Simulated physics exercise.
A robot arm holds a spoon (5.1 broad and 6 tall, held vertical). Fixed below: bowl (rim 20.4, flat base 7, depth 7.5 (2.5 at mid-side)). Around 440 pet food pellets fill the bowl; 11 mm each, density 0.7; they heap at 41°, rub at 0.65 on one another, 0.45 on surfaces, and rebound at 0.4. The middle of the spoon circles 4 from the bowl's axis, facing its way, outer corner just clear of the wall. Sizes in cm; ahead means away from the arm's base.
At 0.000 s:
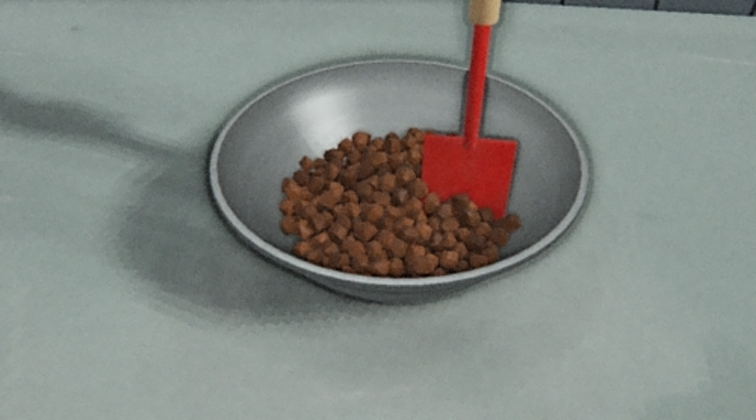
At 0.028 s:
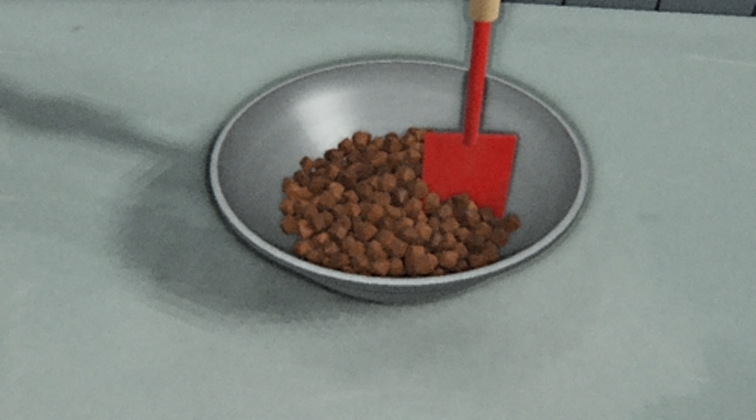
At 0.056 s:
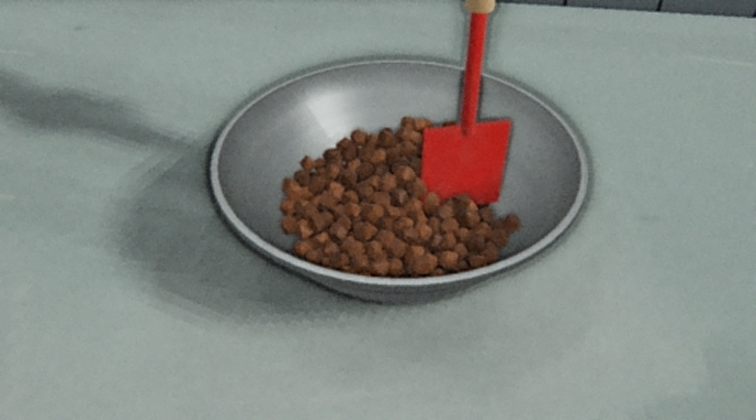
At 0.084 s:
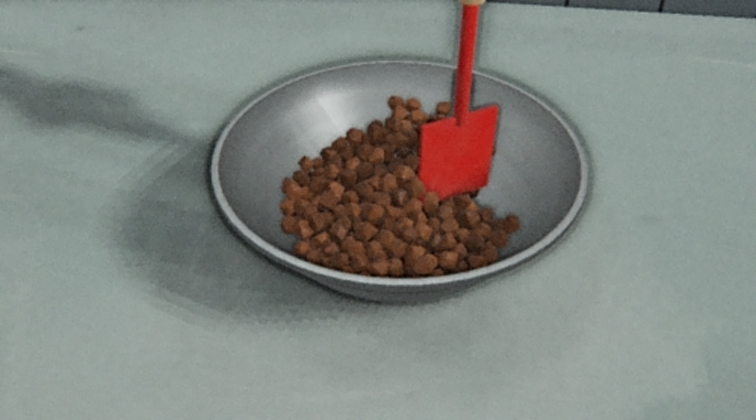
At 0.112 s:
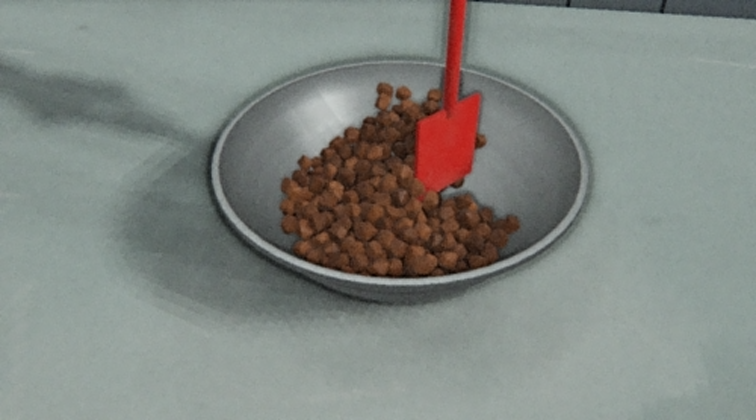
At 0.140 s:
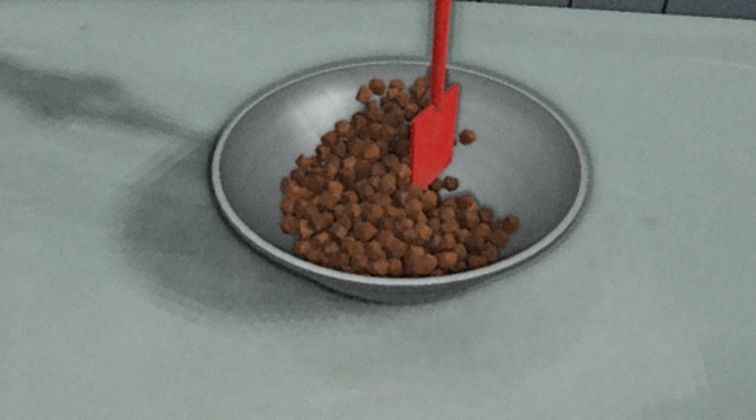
Red spatula with a wooden handle sweeping leftward and back through brown pellets in a metal bowl, turning and pushing some up the far side.
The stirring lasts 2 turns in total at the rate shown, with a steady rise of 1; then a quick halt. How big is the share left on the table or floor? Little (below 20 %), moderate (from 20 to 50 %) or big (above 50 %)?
Answer: Little; below 20 % of the pet food pellets finish on the table or floor.
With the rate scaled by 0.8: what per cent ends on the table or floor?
Some 0 per cent.
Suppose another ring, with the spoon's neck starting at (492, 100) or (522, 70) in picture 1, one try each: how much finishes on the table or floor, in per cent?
About 10 and 0 per cent.
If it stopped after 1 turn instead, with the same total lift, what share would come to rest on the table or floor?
In that case some 5 per cent.
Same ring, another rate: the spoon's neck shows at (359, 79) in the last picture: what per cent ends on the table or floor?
About 35 per cent.
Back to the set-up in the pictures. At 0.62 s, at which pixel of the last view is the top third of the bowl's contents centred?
Around (503, 197).
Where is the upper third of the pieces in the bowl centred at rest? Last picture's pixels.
Around (423, 173).
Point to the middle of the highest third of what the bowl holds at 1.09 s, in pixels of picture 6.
Around (328, 210).
After 0.62 s, 323° round, highest piece 10 above the table; 428 in the bowl, 8 on the table or floor, 3 in flight or on the tool.
After 1.09 s, 220° round, highest piece 8 above the table; 411 in the bowl, 27 on the table or floor, 1 in flight or on the tool.
After 1.53 s, 0° round, highest piece 7 above the table; 411 in the bowl, 28 on the table or floor.
After 2.23 s, 0° round, highest piece 7 above the table; 411 in the bowl, 28 on the table or floor.
At rest, 411 in the bowl, 28 on the table or floor. That is 6 % on the table or floor.
